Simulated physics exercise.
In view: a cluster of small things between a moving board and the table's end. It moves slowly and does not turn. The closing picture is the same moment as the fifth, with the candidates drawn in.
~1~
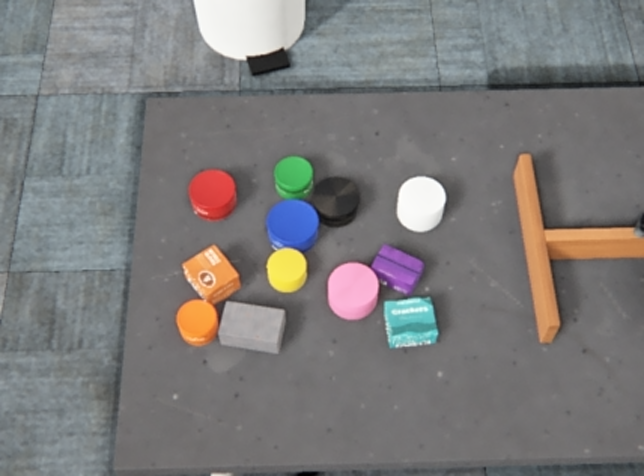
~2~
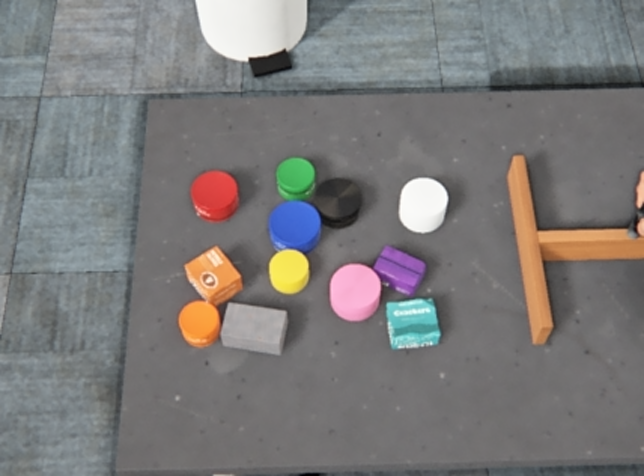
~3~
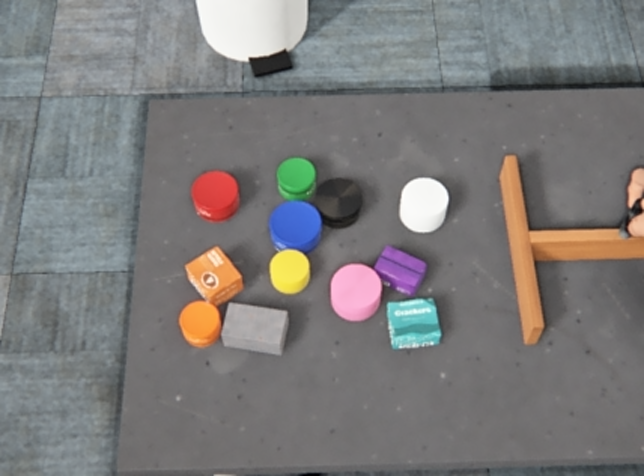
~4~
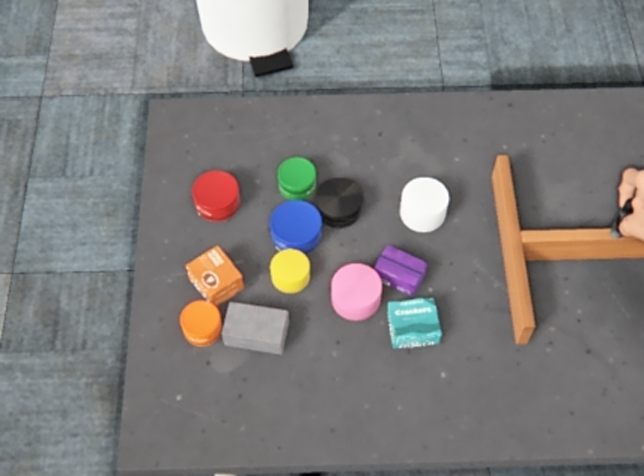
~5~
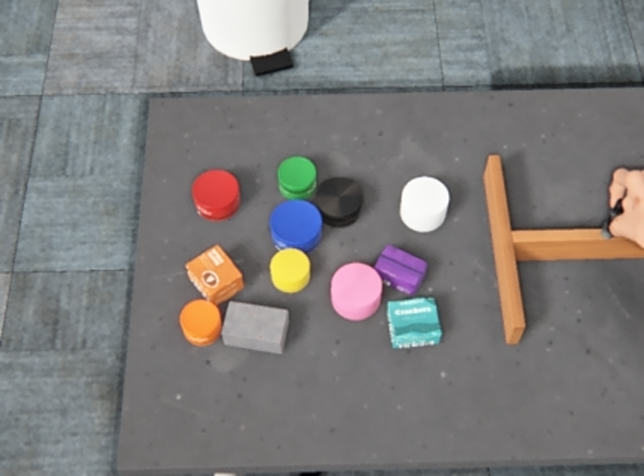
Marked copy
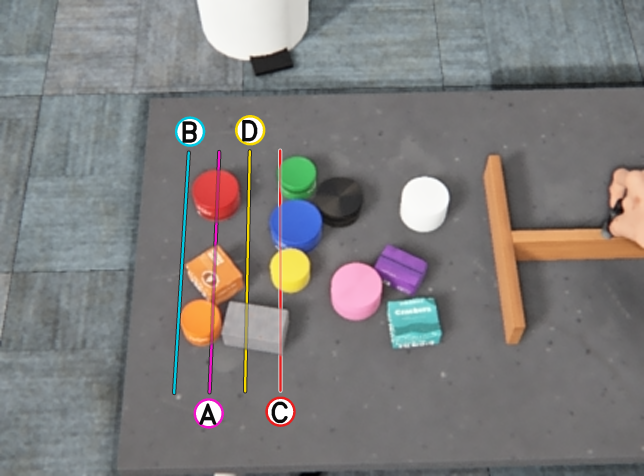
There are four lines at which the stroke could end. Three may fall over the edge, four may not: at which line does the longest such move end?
As far as mark A.
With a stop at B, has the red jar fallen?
Yes.
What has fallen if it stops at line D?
It is the orange jar.
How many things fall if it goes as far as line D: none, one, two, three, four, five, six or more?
By then, one.
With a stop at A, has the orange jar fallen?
Yes.
On the marked copy, A at (215, 263); B at (182, 264); C at (280, 262); D at (248, 262).
Following A. Soon after the start, board (402, 239); green tub (291, 176); turquoise packet (376, 323).
Later, board (298, 241); orange jar (167, 324); orange box (190, 279).
In the end, board (216, 243); orange box over the edge; orange jar over the edge; two fallen.
As for the rest, B drops six; C is within the limit but short; D is within the limit but short.
